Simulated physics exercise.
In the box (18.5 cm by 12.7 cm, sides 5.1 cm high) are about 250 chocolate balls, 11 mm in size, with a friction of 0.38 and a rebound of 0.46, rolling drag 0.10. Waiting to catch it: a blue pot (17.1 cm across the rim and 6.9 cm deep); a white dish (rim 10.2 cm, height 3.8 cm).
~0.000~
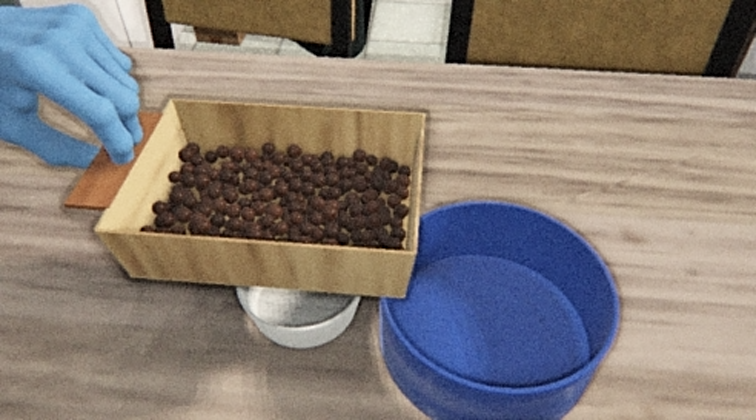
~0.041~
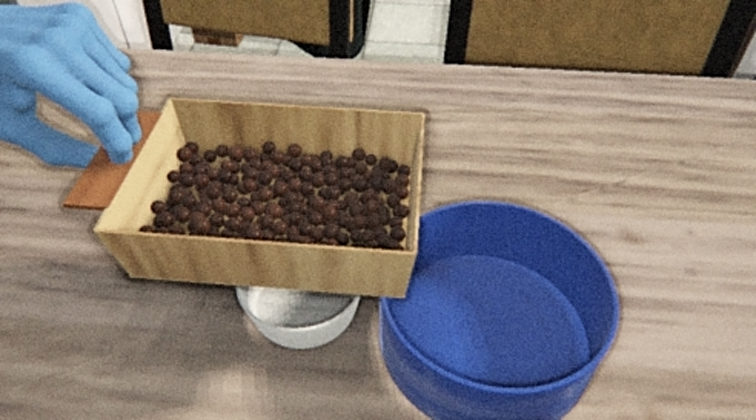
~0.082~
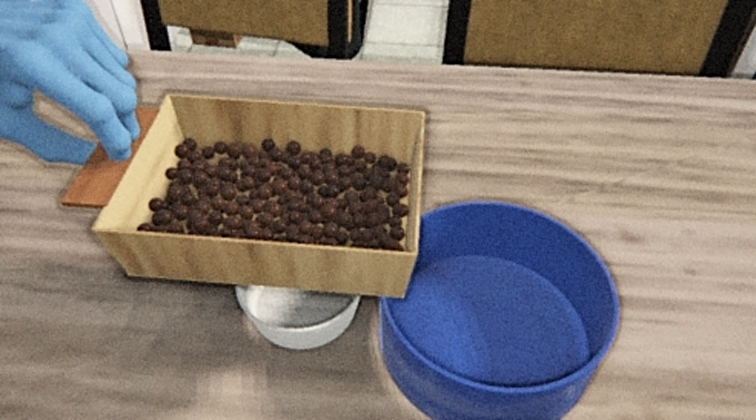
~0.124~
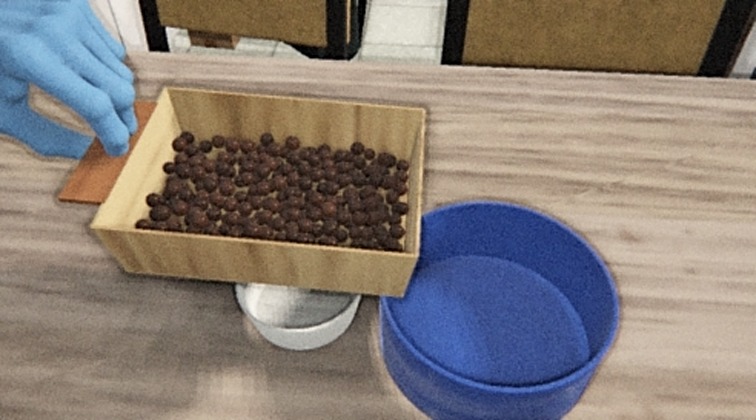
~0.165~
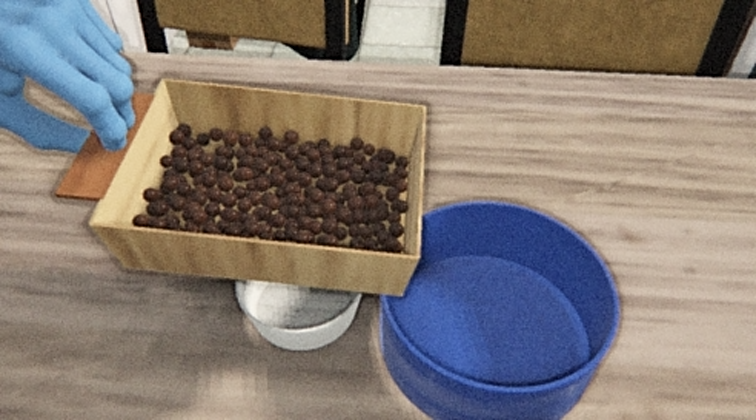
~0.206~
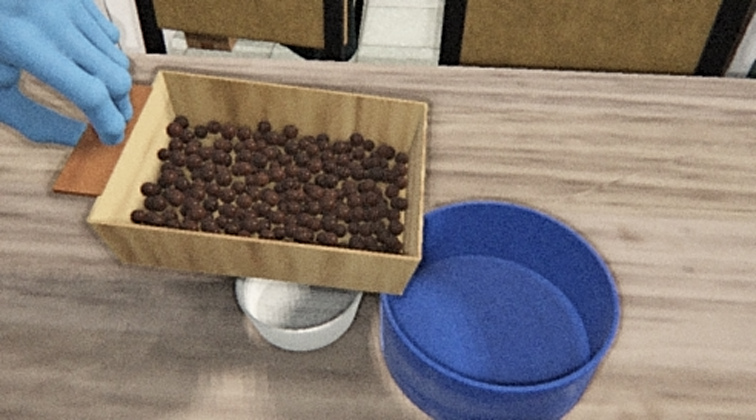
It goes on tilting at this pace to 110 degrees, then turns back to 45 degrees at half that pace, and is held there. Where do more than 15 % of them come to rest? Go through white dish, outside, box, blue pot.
White dish below, outside above, box below, blue pot above.
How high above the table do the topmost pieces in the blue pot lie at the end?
Some 2.5 cm.
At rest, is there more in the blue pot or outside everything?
The larger share is outside everything.
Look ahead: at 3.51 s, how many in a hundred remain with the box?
About 0 per cent.
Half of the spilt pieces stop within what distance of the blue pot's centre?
Some 18 cm.
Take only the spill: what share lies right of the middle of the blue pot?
About 40 per cent.
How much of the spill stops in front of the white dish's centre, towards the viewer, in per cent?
About 100 per cent.
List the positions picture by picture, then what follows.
The first frame shows box at (254, 246); tilt 0 degrees; leading edge at (420, 175); middle of the load at (292, 199); blue pot at (497, 283); white dish at (301, 275).
The second frame shows box at (254, 247); tilt 0 degrees; leading edge at (420, 175); middle of the load at (291, 199).
The third frame shows box at (254, 246); tilt 2 degrees; leading edge at (420, 175); middle of the load at (290, 197).
The fourth frame shows box at (254, 246); tilt 4 degrees; leading edge at (421, 174); middle of the load at (290, 194).
The fifth frame shows box at (255, 245); tilt 6 degrees; low side front right; leading edge at (422, 174); middle of the load at (289, 190).
The sixth frame shows box at (256, 244); tilt 9 degrees; low side front right; leading edge at (423, 173); middle of the load at (288, 186); blue pot at (497, 283); white dish at (301, 278). It turns about 60 degrees a second.
After 1.48 s, tilt 84 degrees; box 95 %, in the air 5 %; middle of all pieces near (341, 184).
After 2.54 s, tilt 95 degrees; outside 60 %, blue pot 40 %.
After 3.51 s, tilt 66 degrees; outside 60 %, blue pot 40 %.
After 4.44 s, tilt 45 degrees; outside 60 %, blue pot 40 %.
At rest (4.7 s), white dish 0 %, outside 60 %, box 0 %, blue pot 40 %.
